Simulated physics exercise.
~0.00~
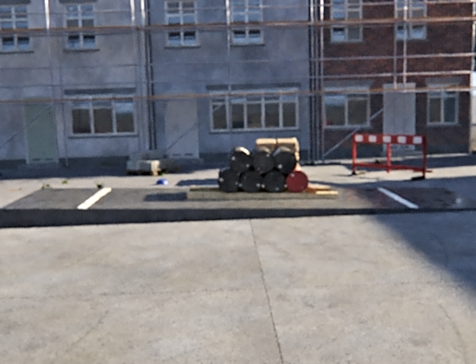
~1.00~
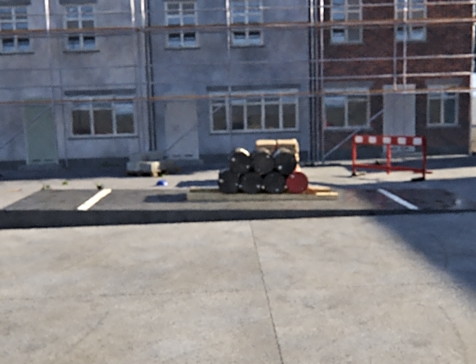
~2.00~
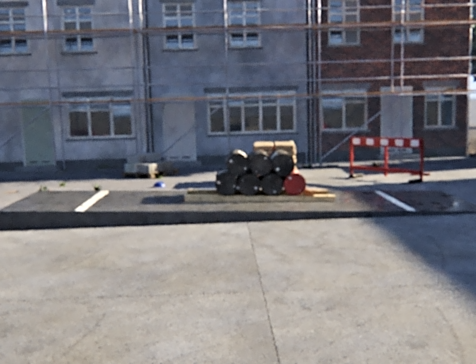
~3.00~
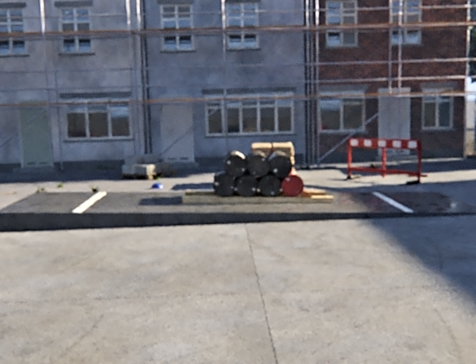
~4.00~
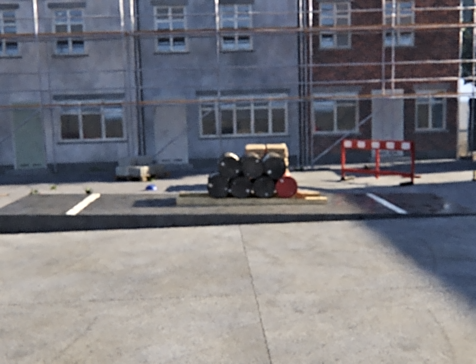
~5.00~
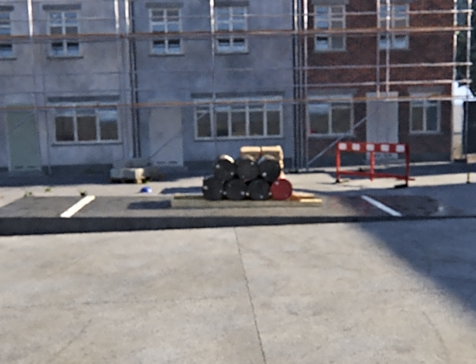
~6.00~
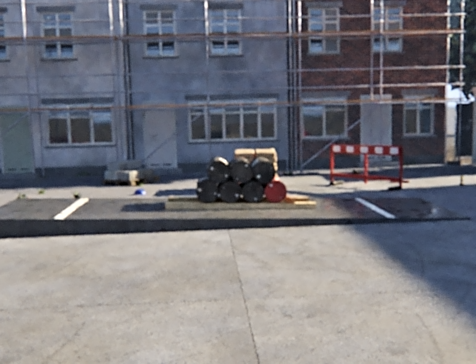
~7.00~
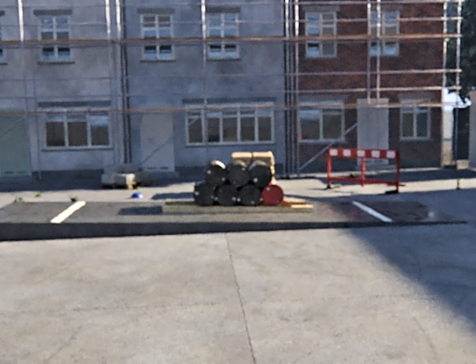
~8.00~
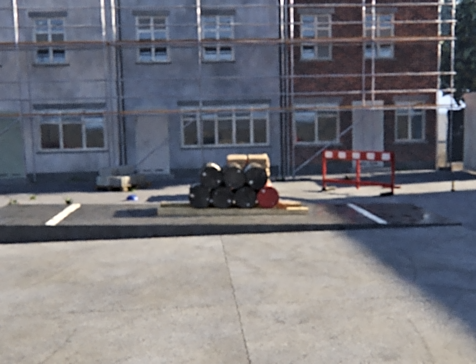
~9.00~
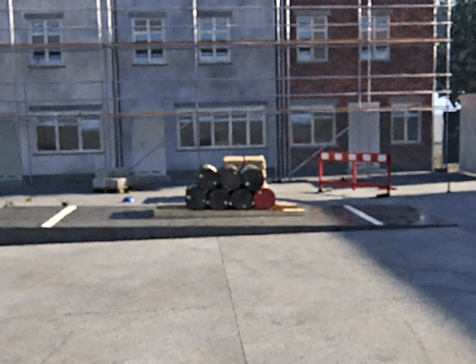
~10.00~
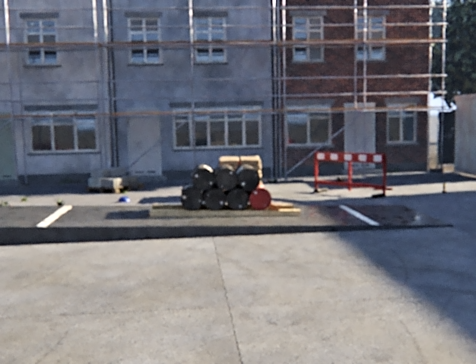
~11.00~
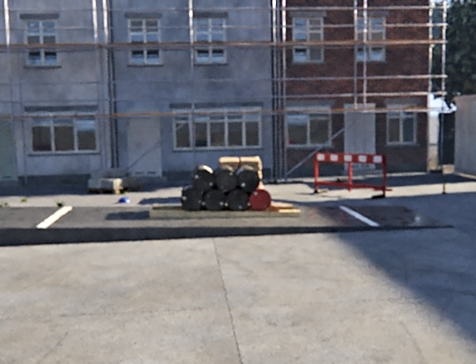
The view drifts slowly to the right across a paved yard, where seven drums sit end-on in a small stack, six dark and one red at the lower right corner. They rest on low wooden bearers on a dark pad with a white line on either side. Behind them stand grey and brick buildings covered in scaffolding, with a red and white barrier nearby. As the view shifts, the stack slides toward the left of the scene, yet no drum rolls or slips. It ends with the pile intact and the red drum still on the bearers.
